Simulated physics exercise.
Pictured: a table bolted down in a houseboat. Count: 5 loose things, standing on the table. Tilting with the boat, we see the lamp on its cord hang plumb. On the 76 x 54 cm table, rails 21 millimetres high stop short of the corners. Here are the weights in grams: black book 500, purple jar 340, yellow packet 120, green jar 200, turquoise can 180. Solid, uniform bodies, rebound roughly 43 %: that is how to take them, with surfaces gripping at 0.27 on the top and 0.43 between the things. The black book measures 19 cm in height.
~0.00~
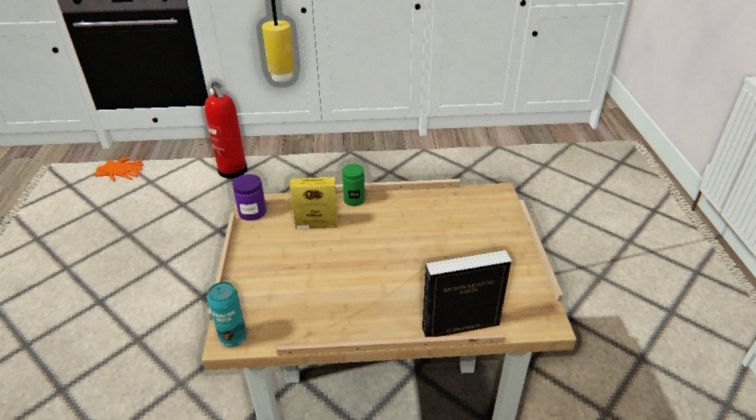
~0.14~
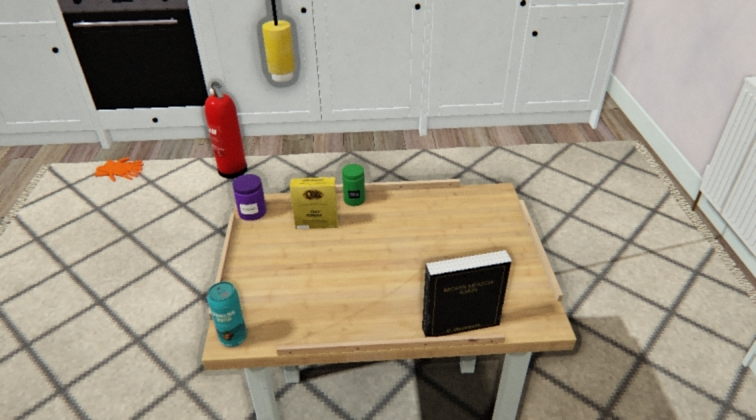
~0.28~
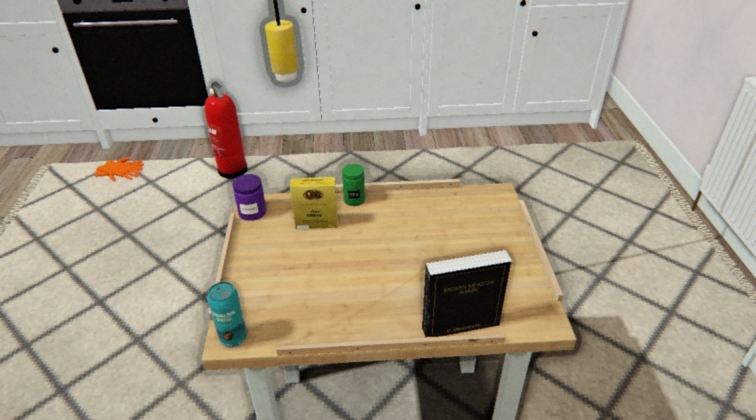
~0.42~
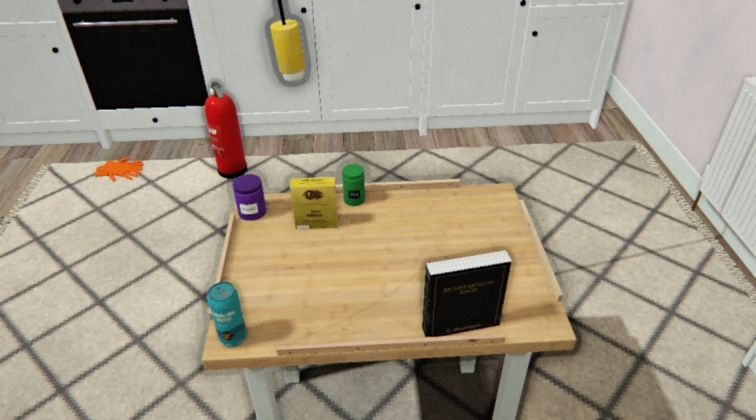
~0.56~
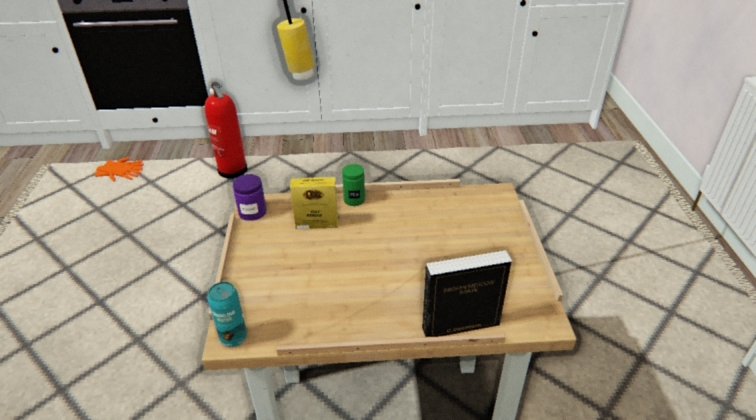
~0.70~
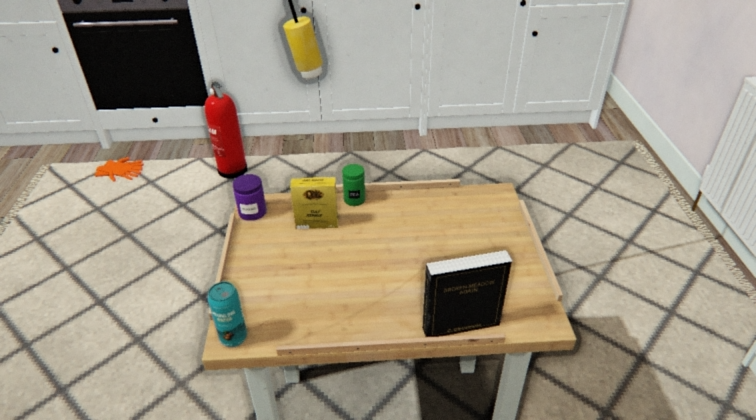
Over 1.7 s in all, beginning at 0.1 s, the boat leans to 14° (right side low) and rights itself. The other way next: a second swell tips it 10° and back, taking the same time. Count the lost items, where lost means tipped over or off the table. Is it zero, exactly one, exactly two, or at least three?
It is zero.
Around 1.20 s, floor tilted 11°, right side down.
Around 2.00 s, floor tilted 1°, left side down.
Around 2.70 s, floor tilted 10°, left side down.
Around 3.50 s, boat level.
Finally (4.0 s), all 5 still in place (within 5 cm). Final places as that camera would see them, black book near (465, 296), purple jar near (250, 197).
